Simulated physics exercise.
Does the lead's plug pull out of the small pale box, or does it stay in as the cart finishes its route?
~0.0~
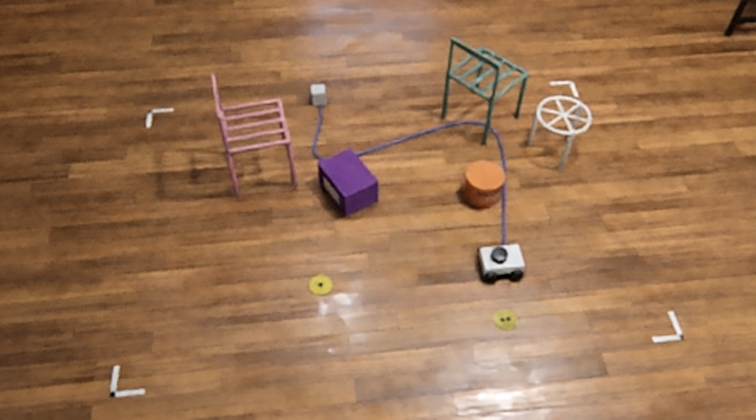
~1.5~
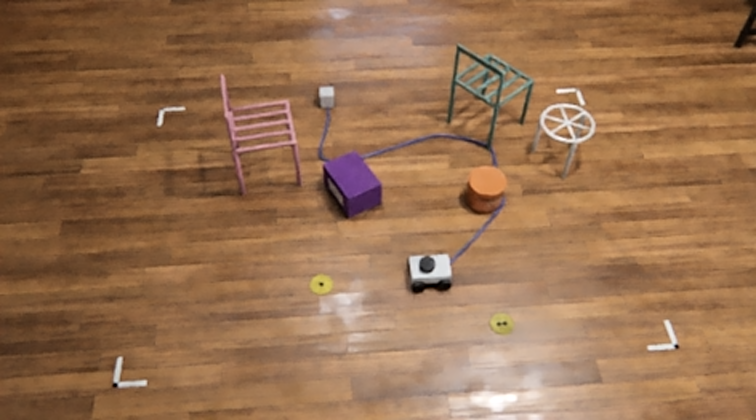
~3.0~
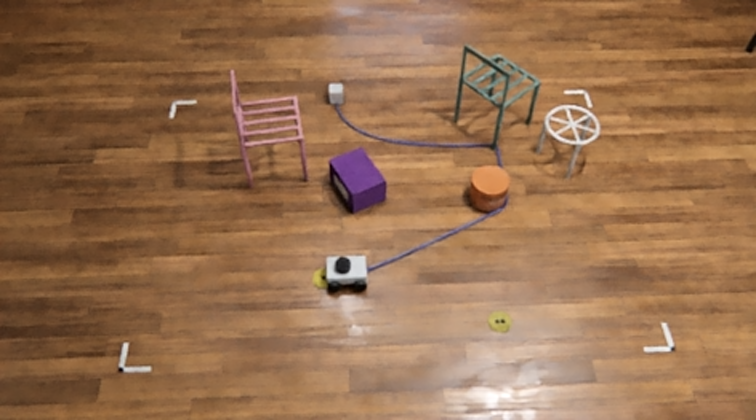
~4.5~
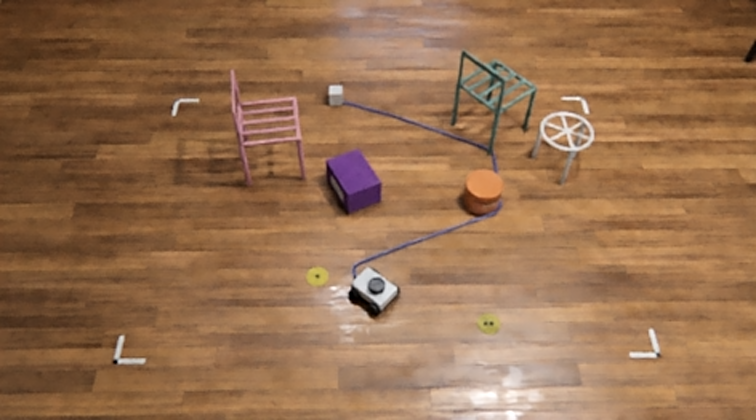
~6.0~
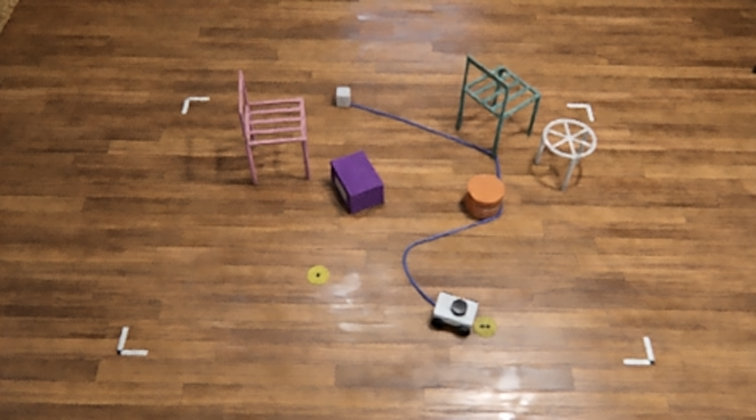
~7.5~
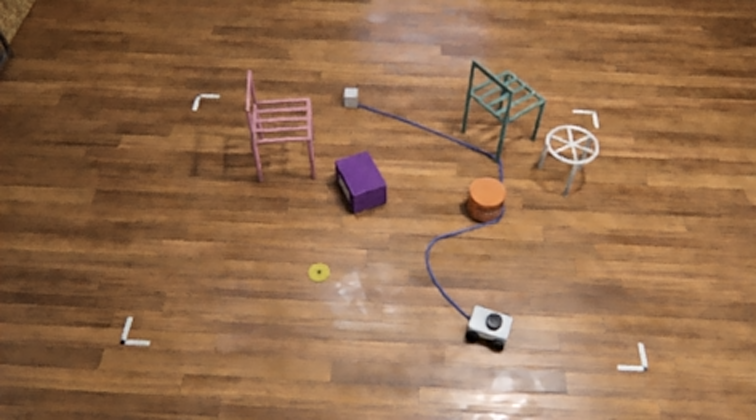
The plug stays in. The lead still runs from the small pale box to the cart once the cart reaches the second yellow mark.
White cart trailing a blue lead past an orange bucket, rolling left to one yellow mark, then right and stopping over another.
